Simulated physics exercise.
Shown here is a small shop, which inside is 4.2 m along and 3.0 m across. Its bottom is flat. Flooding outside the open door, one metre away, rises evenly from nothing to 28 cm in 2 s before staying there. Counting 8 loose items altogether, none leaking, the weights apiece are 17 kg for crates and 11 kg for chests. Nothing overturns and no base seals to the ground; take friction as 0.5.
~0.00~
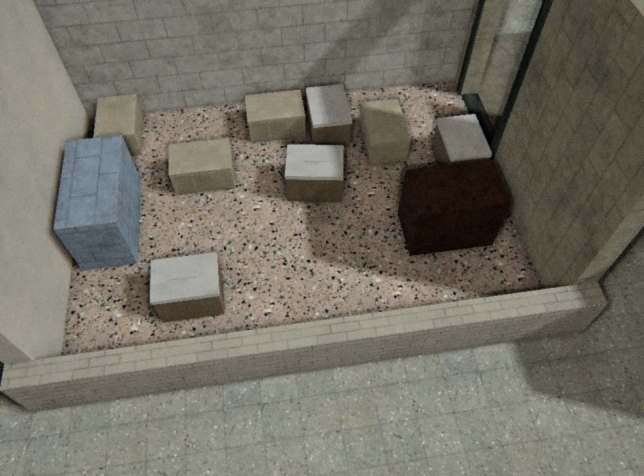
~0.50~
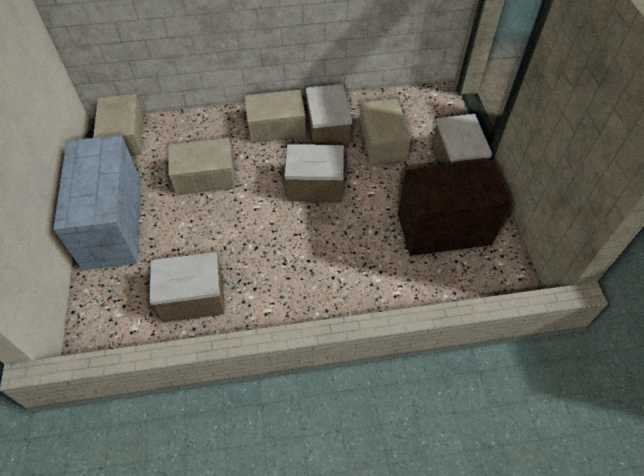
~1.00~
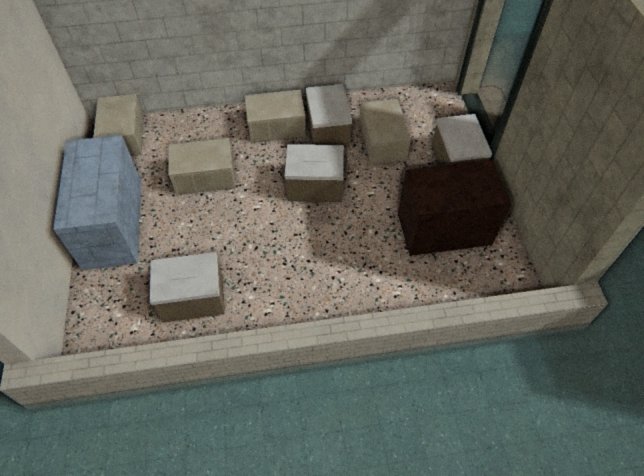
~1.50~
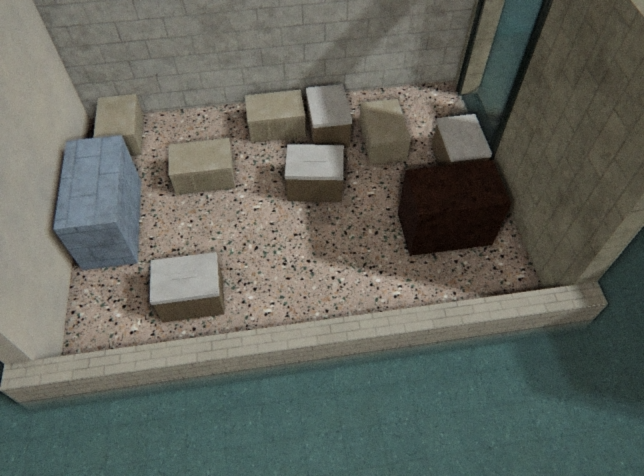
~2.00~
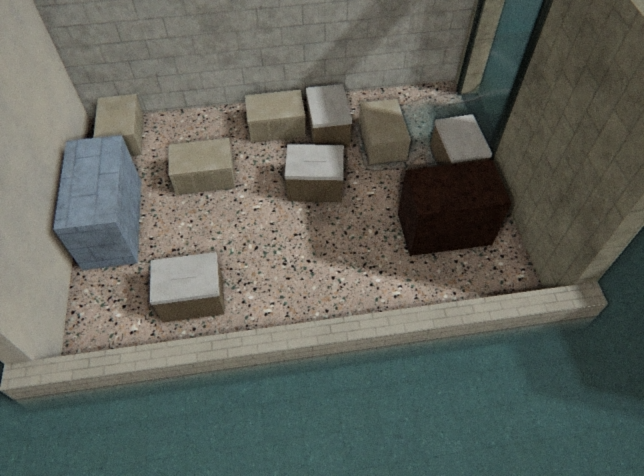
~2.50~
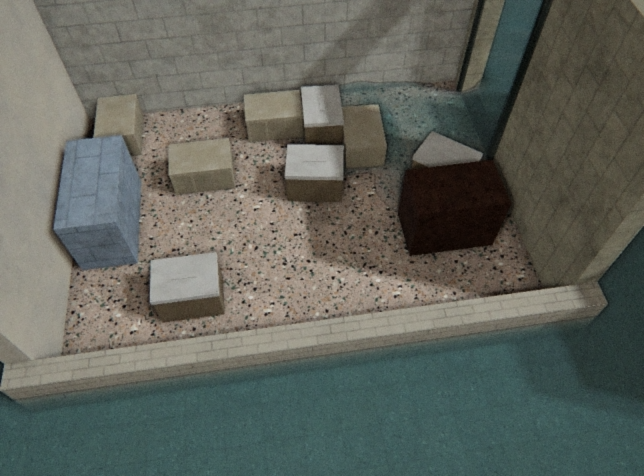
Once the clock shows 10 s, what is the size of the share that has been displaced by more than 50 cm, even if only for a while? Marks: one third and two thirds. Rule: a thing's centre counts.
Two in three or more.
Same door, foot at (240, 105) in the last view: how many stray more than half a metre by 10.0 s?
Then 8.
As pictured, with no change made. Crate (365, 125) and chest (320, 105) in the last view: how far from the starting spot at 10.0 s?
200 cm, 150 cm.
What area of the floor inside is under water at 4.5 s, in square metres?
That flooded area is roughly 10.5 m2.
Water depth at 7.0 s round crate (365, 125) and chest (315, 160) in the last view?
I'd estimate 12 cm for the first and 17 cm for the second.
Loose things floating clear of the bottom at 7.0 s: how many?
At that moment it comes to 8.
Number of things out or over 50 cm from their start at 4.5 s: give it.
Answer: 5.
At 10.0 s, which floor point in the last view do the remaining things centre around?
It works out to somewhere near (264, 249) on the floor.
After 3.5 s 3 of 8 are over 50 cm from their spots; 3 afloat.
After 4.5 s 5 of 8 are over 50 cm from their spots; 3 afloat.
After 7.0 s 7 of 8 are over 50 cm from their spots; 8 afloat.
After 10.0 s 7 of 8 are over 50 cm from their spots, and 7 have been at some point; 8 afloat.
